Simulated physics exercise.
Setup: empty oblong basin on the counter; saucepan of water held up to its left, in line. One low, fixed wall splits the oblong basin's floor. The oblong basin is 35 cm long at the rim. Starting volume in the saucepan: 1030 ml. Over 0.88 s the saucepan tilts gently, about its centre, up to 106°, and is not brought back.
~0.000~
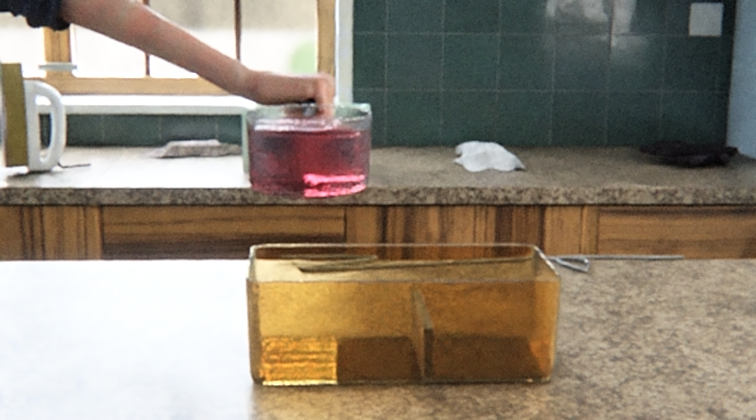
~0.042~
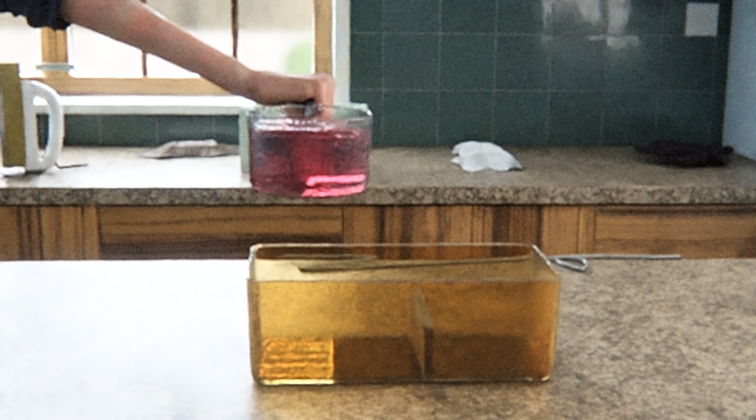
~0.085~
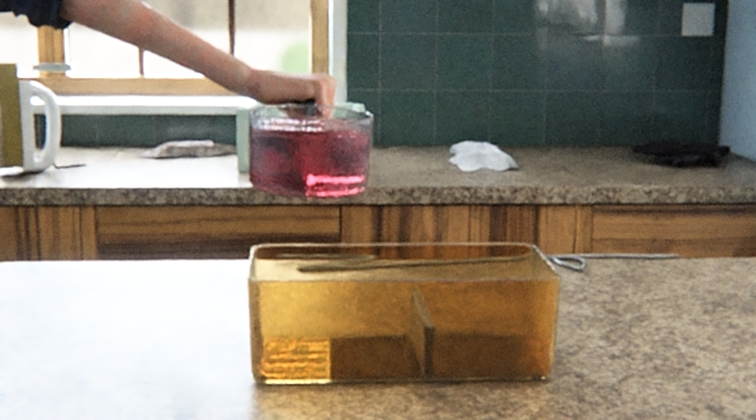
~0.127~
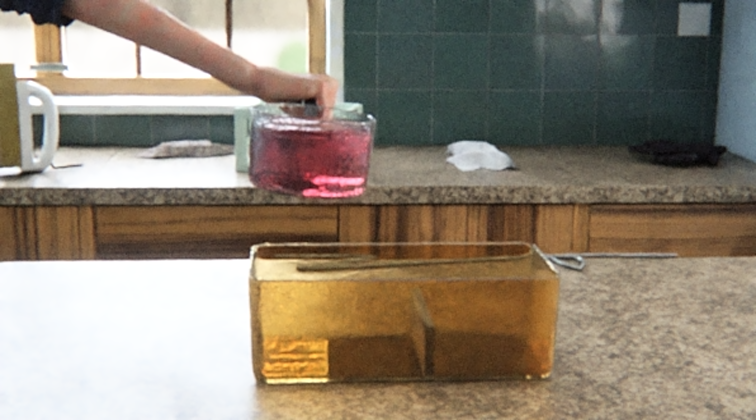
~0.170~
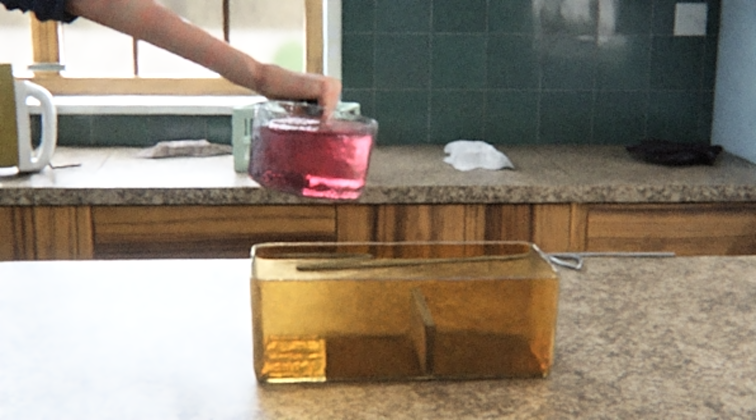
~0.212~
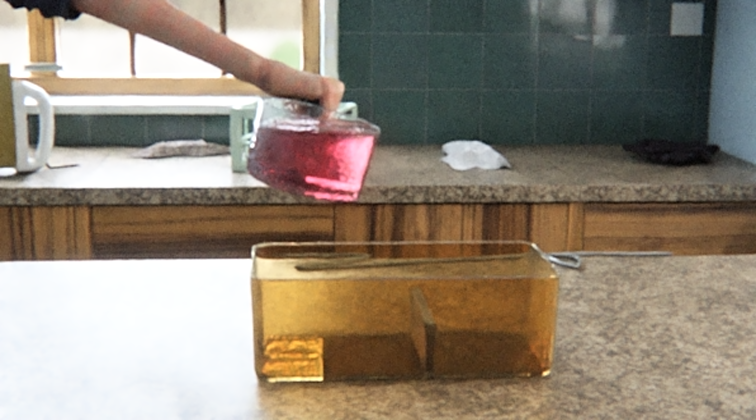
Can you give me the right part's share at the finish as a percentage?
Sure, about 53 percent.
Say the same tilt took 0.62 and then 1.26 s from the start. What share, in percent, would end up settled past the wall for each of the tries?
40 in a hundred, followed by 60 in a hundred.
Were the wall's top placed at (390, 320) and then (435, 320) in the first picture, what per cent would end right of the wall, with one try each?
85 then 35 %.
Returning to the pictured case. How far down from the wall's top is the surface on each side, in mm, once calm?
The left comes to roughly 46 mm and the right to roughly 36 mm.
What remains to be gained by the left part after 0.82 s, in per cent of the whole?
I'd put it at some 18 percent.
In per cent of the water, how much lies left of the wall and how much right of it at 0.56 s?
Lab note: Left near 3 %, right near 10.
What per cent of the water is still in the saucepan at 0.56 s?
Close to 56 percent of the liquid remains at that time.
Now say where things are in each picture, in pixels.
In the first frame, it leans 0°; its right rim is at (371, 115); the water meets the walls at (250, 124) and (369, 124); the oblong basin's rim runs from (249, 264) to (548, 263); the wall's top is at (422, 309).
In the second frame, it leans 1°; its right rim is at (371, 116); the water meets the walls at (251, 123) and (368, 125).
In the third frame, it leans 2°; its right rim is at (372, 118); the water meets the walls at (253, 123) and (370, 126).
In the fourth frame, it leans 5°; its right rim is at (374, 121); the water meets the walls at (254, 124) and (371, 126).
In the fifth frame, it leans 9°; its right rim is at (376, 125); the water meets the walls at (257, 123) and (374, 127).
In the sixth frame, it leans 14°; its right rim is at (378, 131); the water meets the walls at (257, 124) and (376, 127).
By 0.56 s the tilt is 75° and 57 per cent is still to pour, 3 is left of the wall and 10 right of it.
By 0.82 s the tilt is 105° and 11 per cent is still to pour, 28 is left of the wall and 53 right of it.
By 1.09 s the tilt is 106° and 1 per cent is still to pour, 44 is left of the wall and 52 right of it.
By 1.38 s the tilt is 106° and 0 per cent is still to pour, 46 is left of the wall and 53 right of it.
At rest 46 per cent lies left of the wall, 53 right of it and 1 outside.
